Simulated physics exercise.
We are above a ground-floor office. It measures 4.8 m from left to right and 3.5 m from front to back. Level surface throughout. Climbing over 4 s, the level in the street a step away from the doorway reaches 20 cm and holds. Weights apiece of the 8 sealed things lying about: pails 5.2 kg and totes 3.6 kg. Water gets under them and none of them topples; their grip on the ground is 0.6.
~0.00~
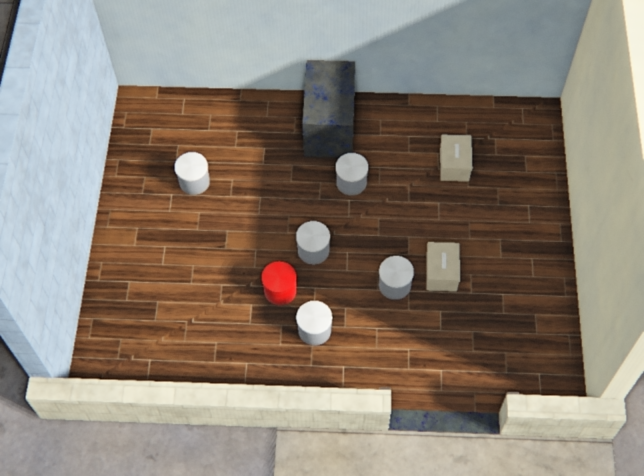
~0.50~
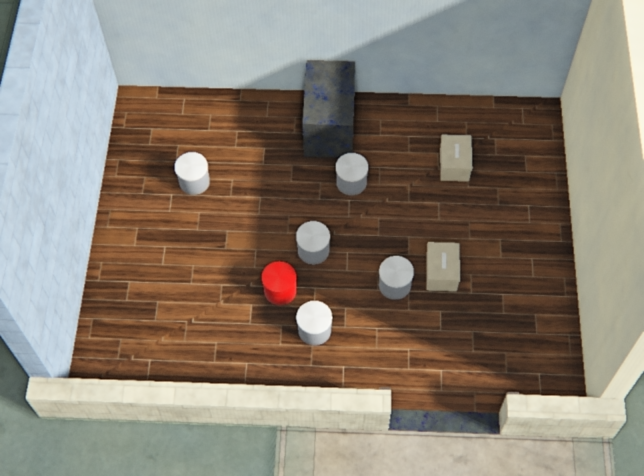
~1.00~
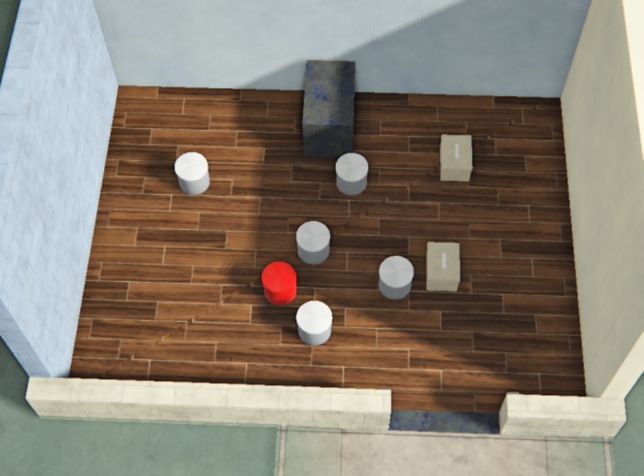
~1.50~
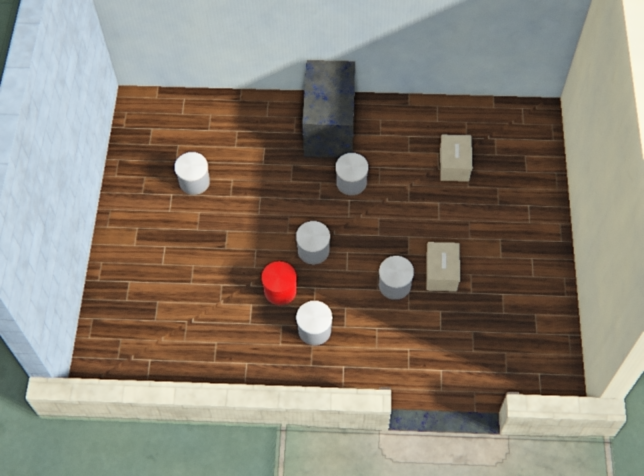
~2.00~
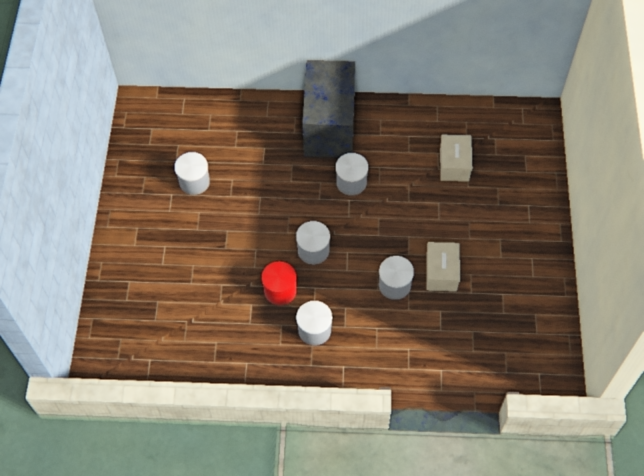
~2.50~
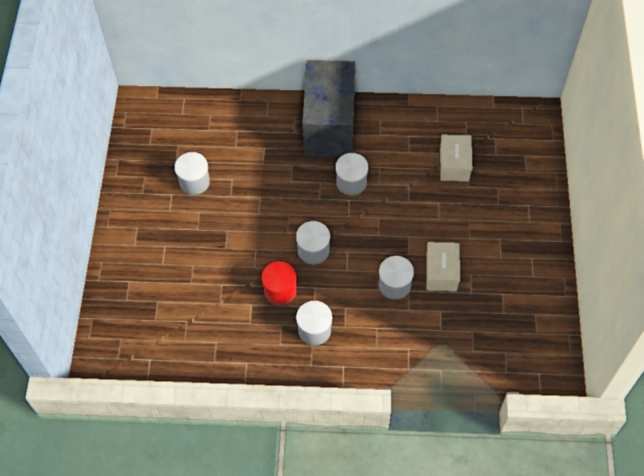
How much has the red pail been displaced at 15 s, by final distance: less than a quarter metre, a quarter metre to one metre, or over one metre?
It is displaced little.
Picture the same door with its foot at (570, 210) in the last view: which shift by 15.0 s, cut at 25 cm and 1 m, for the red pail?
In that case the red pail slides a little.
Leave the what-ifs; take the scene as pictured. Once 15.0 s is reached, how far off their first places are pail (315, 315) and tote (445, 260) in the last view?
One is off by 10 cm, the other by 200 cm, in the order asked.
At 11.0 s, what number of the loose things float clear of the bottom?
That would be 2 of them.
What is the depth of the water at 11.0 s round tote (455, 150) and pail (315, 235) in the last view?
First roughly 13 cm, second roughly 4 cm.
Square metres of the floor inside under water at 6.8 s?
Close to 12 m2, I'd say.
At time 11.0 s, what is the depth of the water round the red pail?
Depth: About 3 cm.
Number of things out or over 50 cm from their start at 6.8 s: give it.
It comes to 3.
After 3.5 s the red pail is near (279, 277), 0.0 m from its start, aground; 0 afloat.
After 6.8 s the red pail is near (279, 277), 0.0 m from its start, aground; 2 afloat.
After 11.0 s the red pail is near (279, 277), 0.0 m from its start, aground; 2 afloat.
After 15.0 s the red pail is near (279, 277), 0.0 m from its start, aground; 6 afloat.
